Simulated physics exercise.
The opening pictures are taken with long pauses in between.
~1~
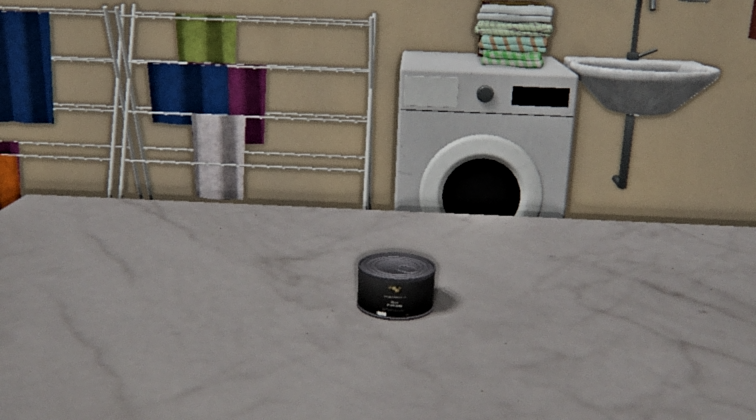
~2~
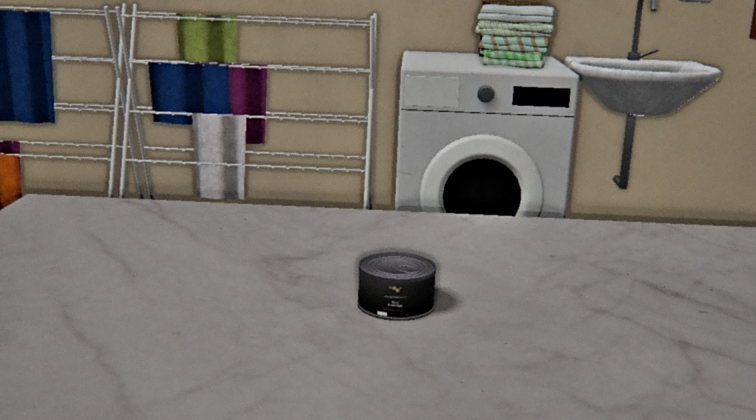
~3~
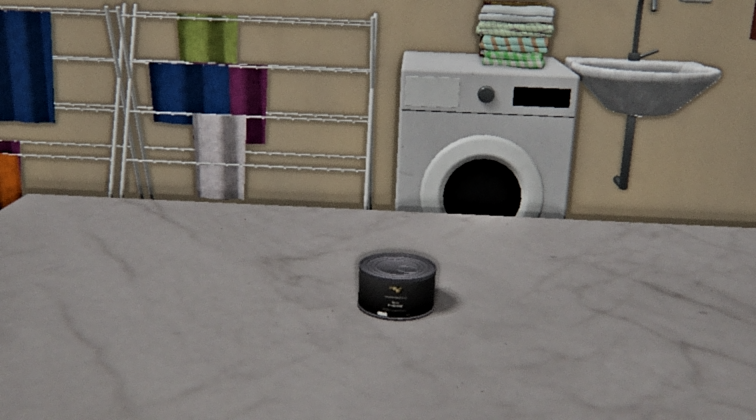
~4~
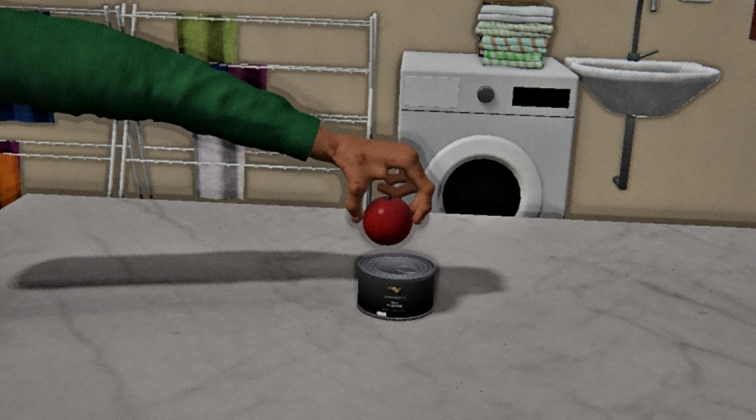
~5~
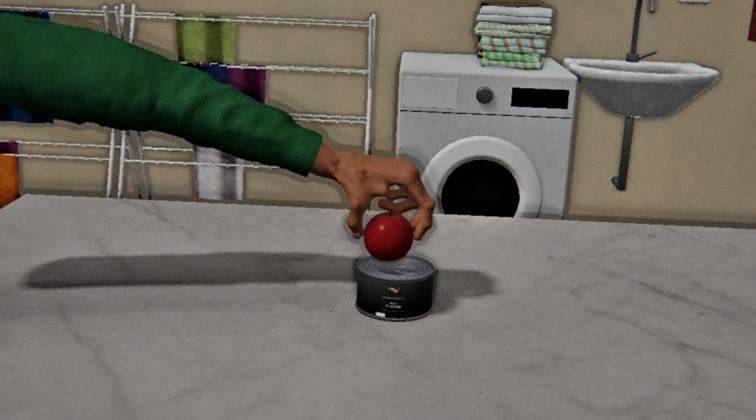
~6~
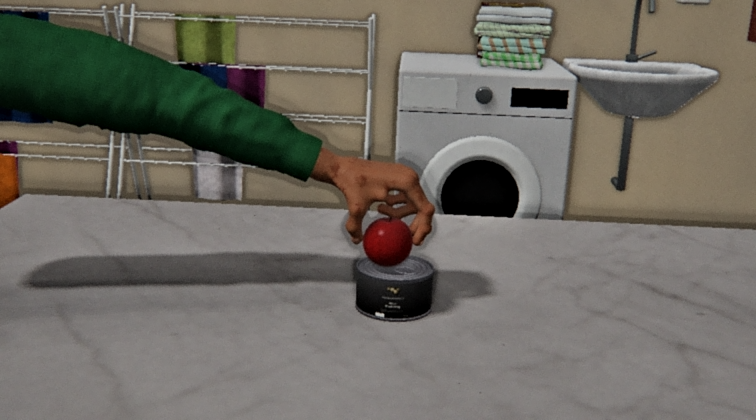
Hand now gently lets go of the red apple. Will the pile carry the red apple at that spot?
The build stays upright.
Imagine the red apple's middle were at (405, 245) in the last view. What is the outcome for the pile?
The pile remains standing.
Then, 0.20 s on from there, no change.
Then, 0.40 s on from there, red apple resting near (388, 242).
In the end, both unmoved. At the end, from the last picture's camera, red apple near (388, 242). The pile stays up.
